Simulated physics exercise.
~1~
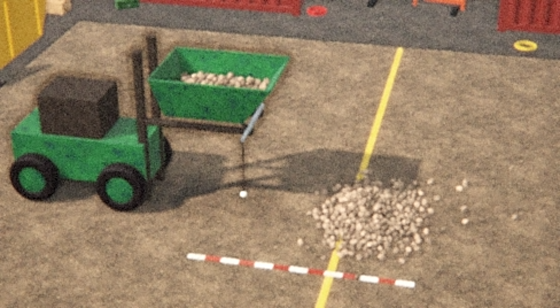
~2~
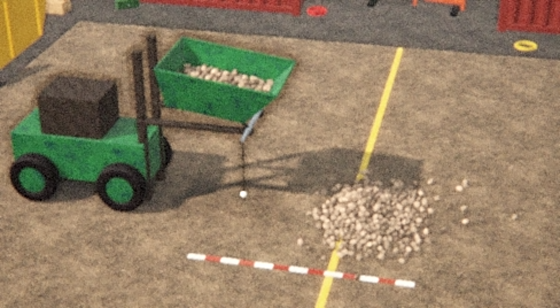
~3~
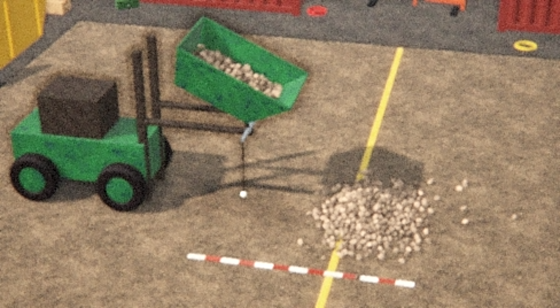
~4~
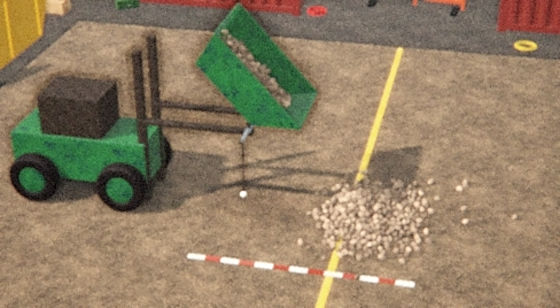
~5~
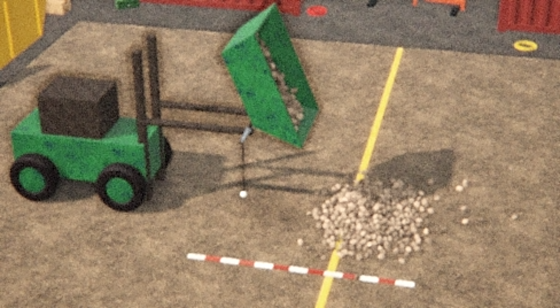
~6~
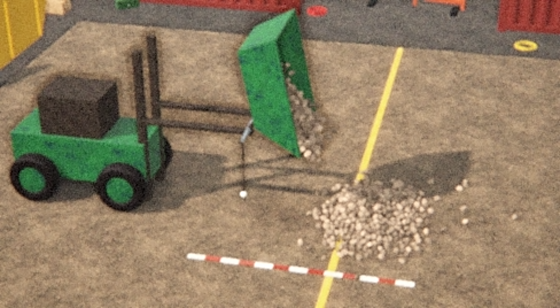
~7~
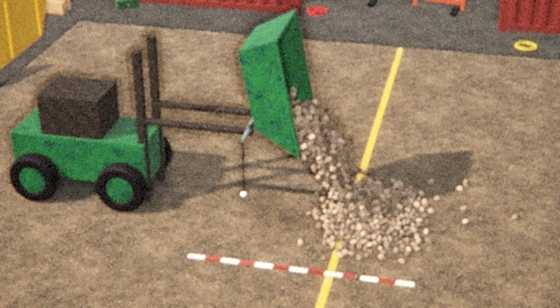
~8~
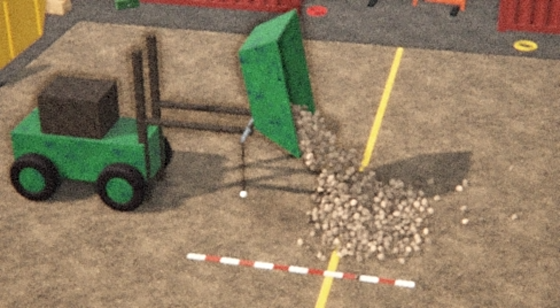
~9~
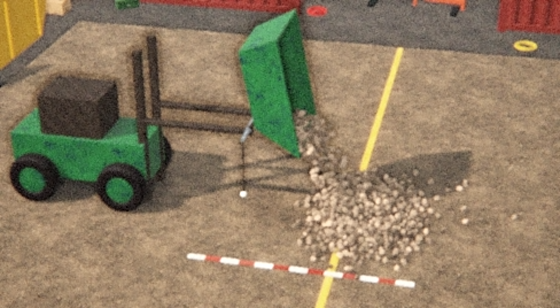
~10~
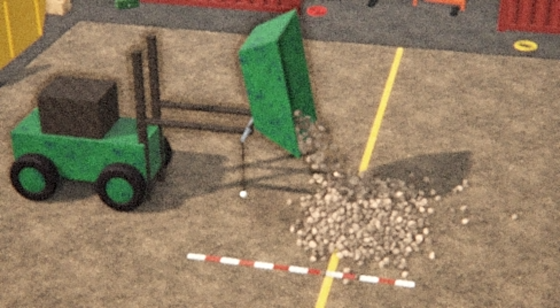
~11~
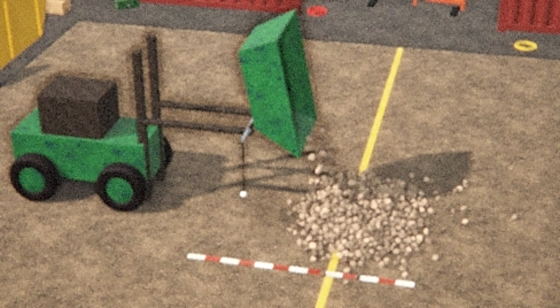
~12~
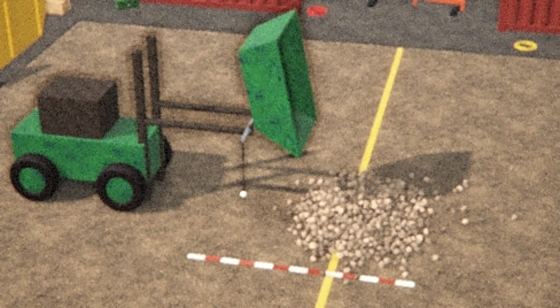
A green forklift tipped its raised skip steeply to the right until the pale stones inside slid out and poured onto the pile already lying across a yellow line, leaving a larger heap on both sides and the skip still tilted.
